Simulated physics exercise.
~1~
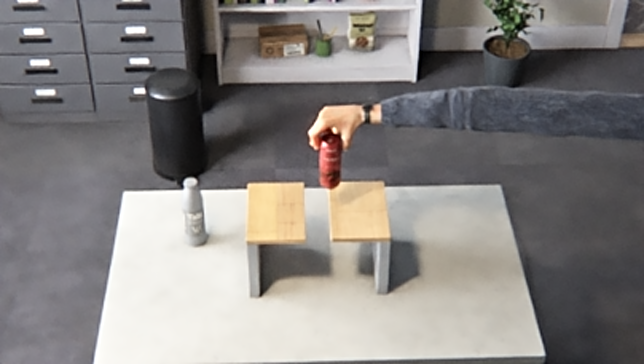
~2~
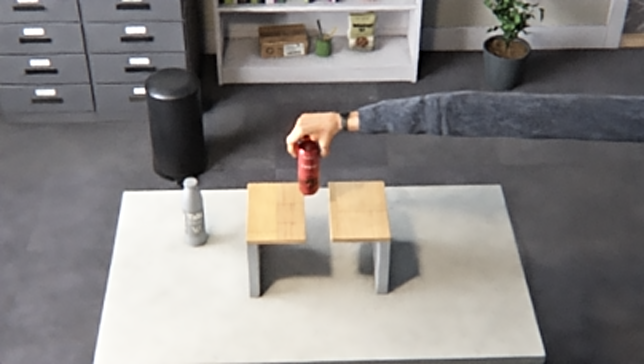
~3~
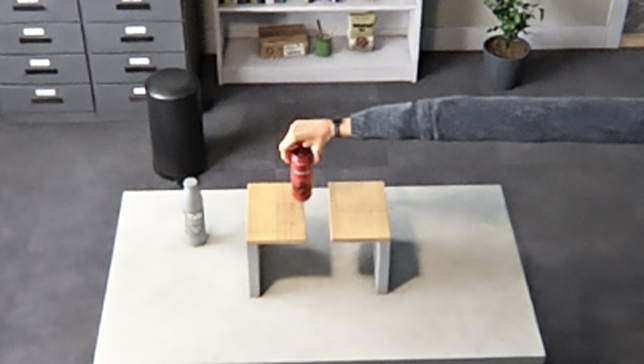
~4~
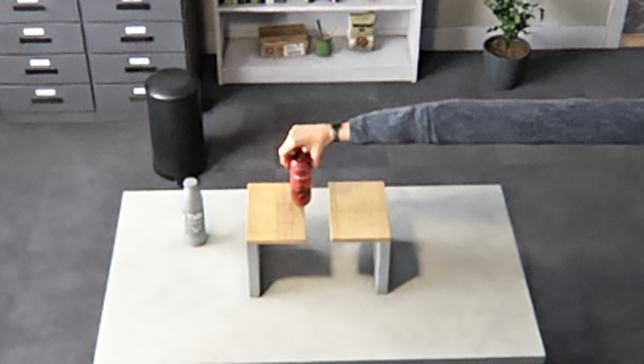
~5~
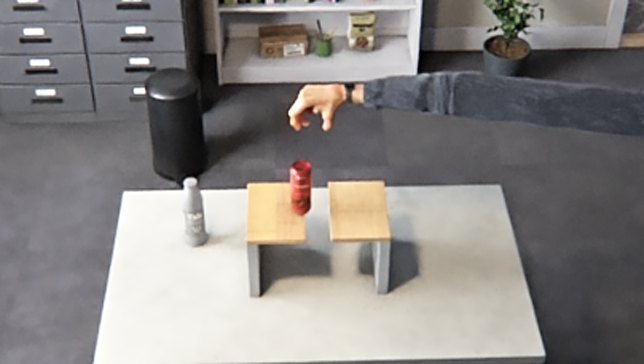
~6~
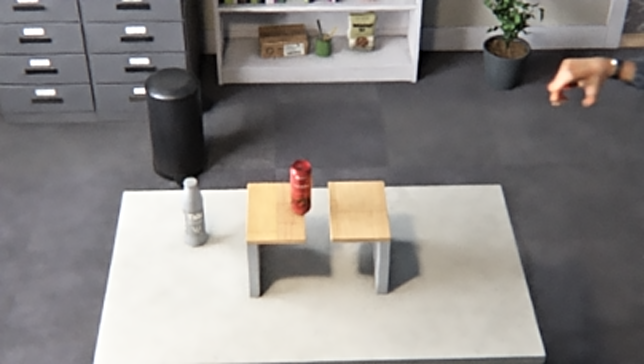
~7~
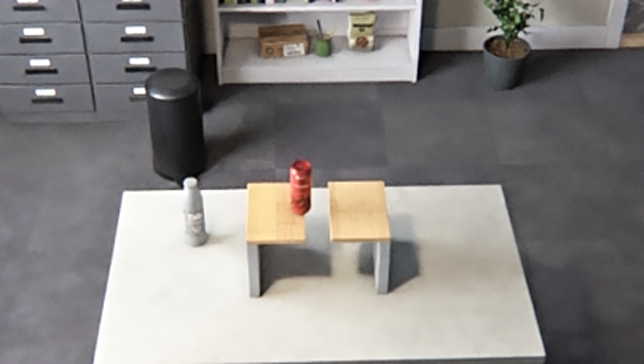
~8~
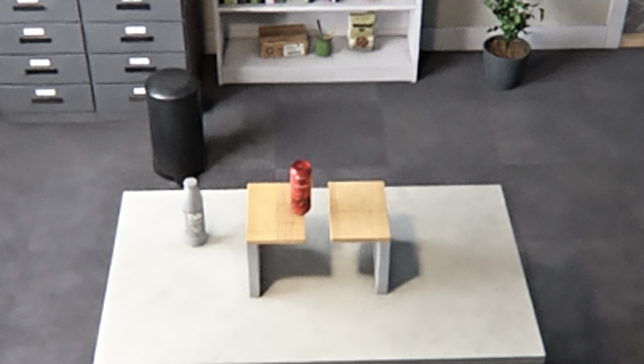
Red can lowered by a hand over the gap between two wooden ledges, lodging upright at the left ledge's edge once released.
